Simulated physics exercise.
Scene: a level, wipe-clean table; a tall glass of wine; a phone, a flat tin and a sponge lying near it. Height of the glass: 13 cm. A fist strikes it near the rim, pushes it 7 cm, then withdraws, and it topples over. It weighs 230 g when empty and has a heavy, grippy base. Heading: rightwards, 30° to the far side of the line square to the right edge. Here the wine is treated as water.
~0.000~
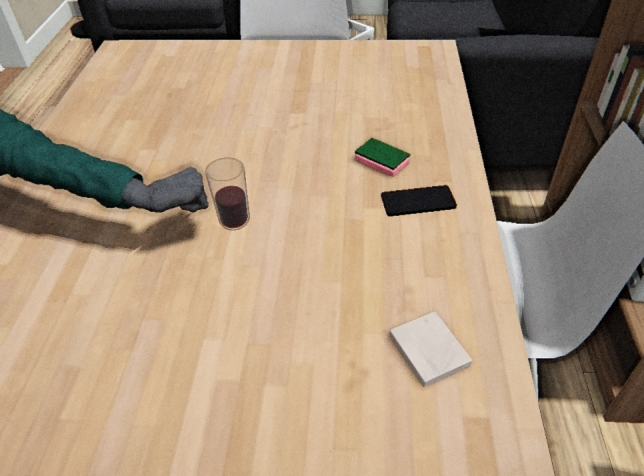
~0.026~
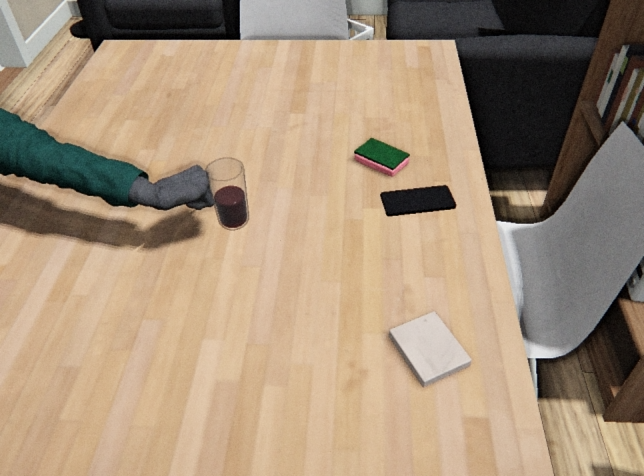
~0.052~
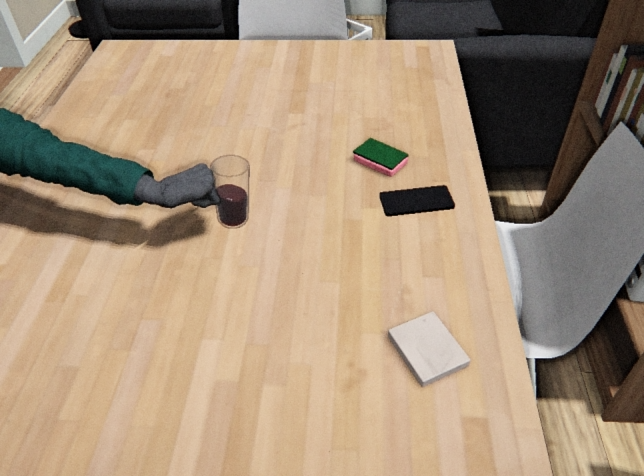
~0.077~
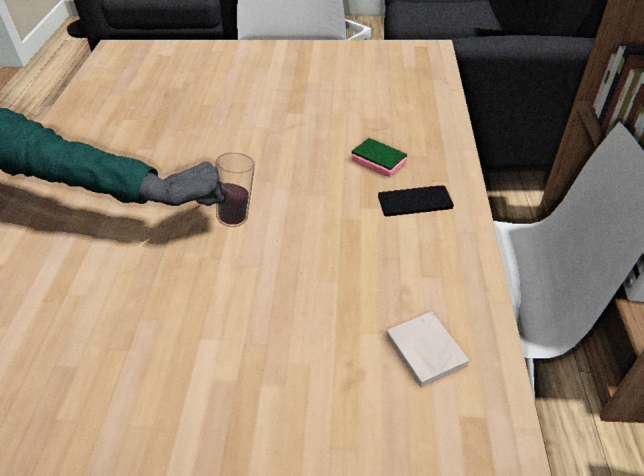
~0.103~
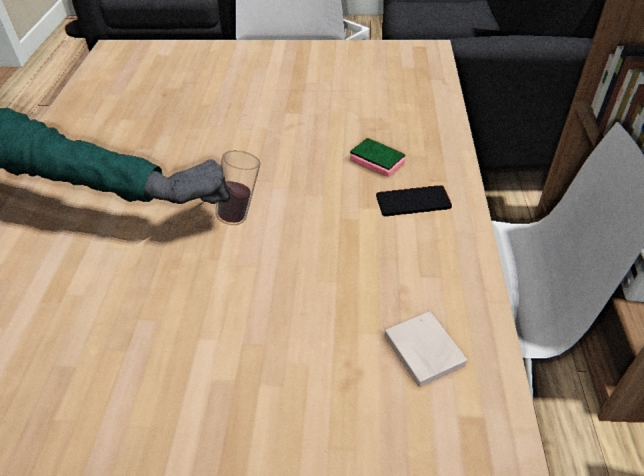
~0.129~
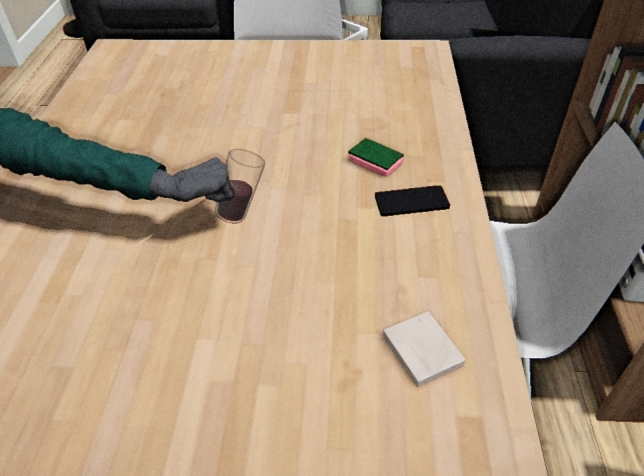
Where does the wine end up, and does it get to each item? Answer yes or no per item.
Phone: Yes, it gets wet. Flat tin: No, it stays dry. Sponge: Yes, it gets wet.
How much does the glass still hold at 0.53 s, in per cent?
42 percent, about.
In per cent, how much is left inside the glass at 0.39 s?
Around 80 %.
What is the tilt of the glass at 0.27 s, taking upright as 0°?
About 64°.
By 0.27 s the tilt is 65° and 100 per cent is in the glass, 0 has run off the table; wet so far, nothing.
By 0.39 s the tilt is 88° and 80 per cent is in the glass, 0 has run off the table; wet so far, nothing.
By 0.53 s the tilt is 88° and 42 per cent is in the glass, 0 has run off the table; wet so far, sponge.
By 0.77 s the tilt is 88° and 23 per cent is in the glass, 1 has run off the table; wet so far, phone, sponge.
At rest 9 per cent is in the glass, 7 has run off the table; wet so far, phone, sponge.
